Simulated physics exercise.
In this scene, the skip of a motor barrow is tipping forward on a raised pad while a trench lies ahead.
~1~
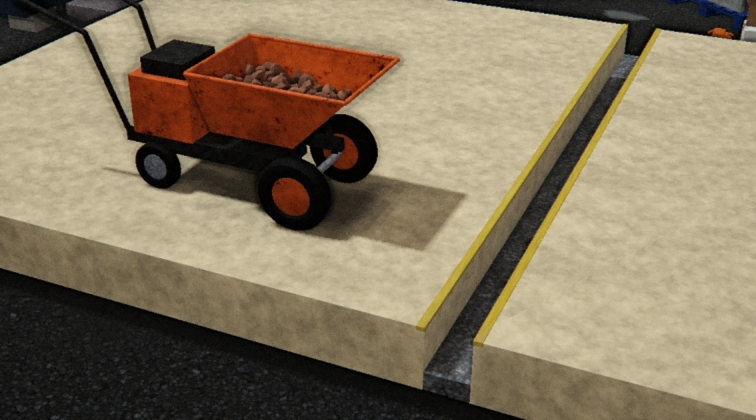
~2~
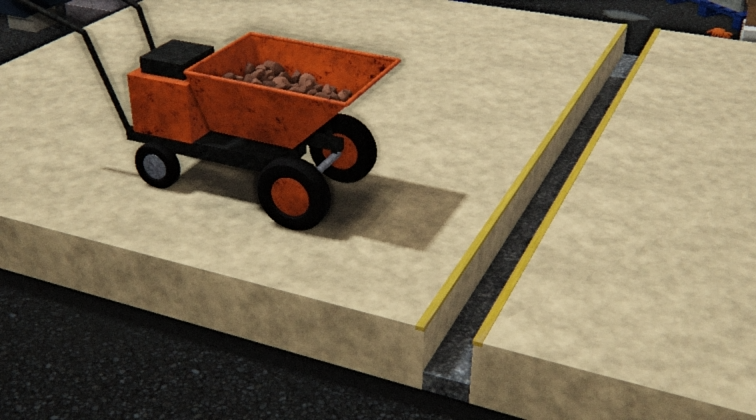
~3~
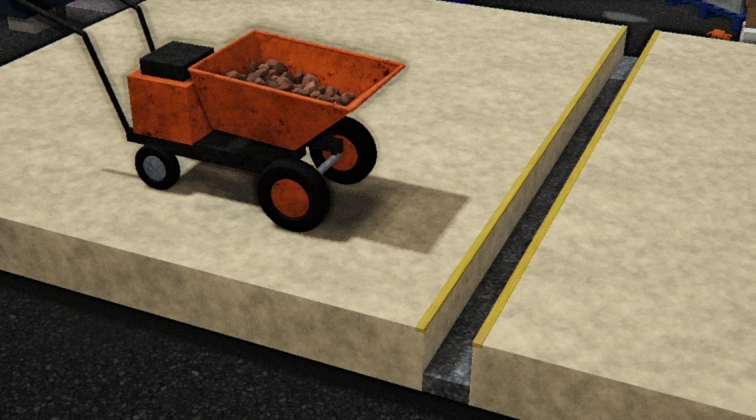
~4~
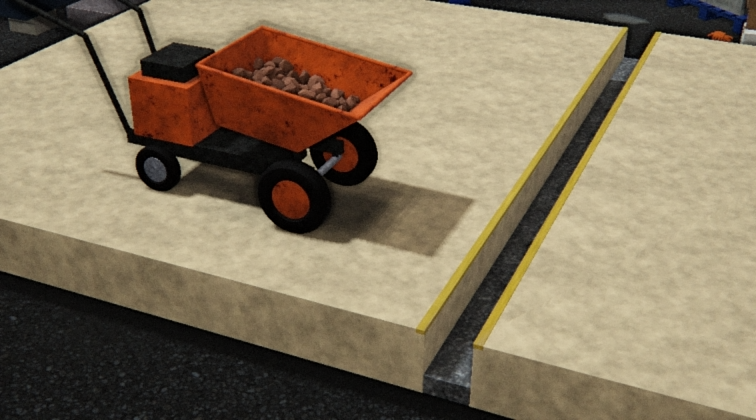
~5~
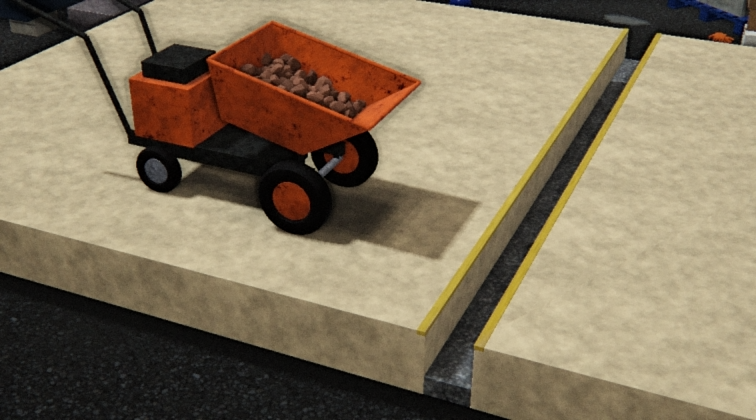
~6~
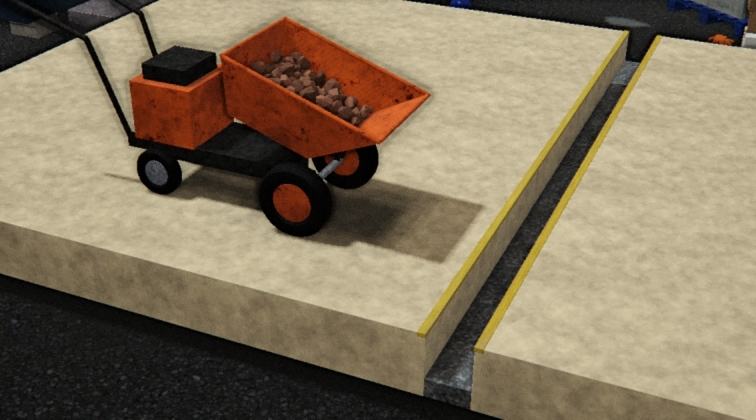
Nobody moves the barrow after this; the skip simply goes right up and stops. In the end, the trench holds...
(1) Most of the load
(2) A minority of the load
(2) A minority of the load.
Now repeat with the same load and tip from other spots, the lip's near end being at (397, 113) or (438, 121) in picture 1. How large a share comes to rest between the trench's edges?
First try: Some 80 %; second try: 20 %.
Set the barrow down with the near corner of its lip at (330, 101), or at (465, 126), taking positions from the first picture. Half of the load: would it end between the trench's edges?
At the earlier place the lesser portion ends between the edges, at the later place the lesser portion.
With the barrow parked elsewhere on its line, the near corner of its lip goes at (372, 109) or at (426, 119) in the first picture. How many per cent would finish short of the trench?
Position 1: Near 10 %; position 2: Near 0 %.
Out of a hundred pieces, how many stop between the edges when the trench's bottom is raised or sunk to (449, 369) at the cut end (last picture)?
Estimate: Approx. 20 per cent.
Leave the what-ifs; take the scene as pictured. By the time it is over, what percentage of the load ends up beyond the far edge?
0 %.
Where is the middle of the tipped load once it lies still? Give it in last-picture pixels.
About pixel (475, 242).
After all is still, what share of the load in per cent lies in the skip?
Estimate: 40 %, roughly.
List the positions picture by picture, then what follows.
In the first picture, lip of the skip at (345, 104), level; top of the load at (257, 85), lumps of rubble; first edge of the trench at (444, 291); far edge at (500, 305), the trench under half as wide as the skip, and about as deep as wide.
In the second picture, lip of the skip at (346, 105), level; top of the load at (257, 84).
In the third picture, lip of the skip at (351, 110), tipped barely; top of the load at (253, 83).
In the fourth picture, lip of the skip at (359, 118), tipped a little; top of the load at (259, 81).
In the fifth picture, lip of the skip at (369, 129), tipped a little; top of the load at (260, 82).
In the sixth picture, lip of the skip at (379, 142), tipped clearly; top of the load at (269, 80); first edge of the trench at (445, 297); far edge at (501, 311).
Soon, skip tipped steeply; all in the skip.
A while on, skip tipped right over; most in the skip; a small part short of the trench.
Towards the end, skip tipped right over; about half in the skip; about a third short of the trench; about a quarter in or heaped over the trench; a stray few beyond it.
Finally, skip tipped right over; about half in the skip; about a third short of the trench; about a quarter in or heaped over the trench; a stray few beyond it.
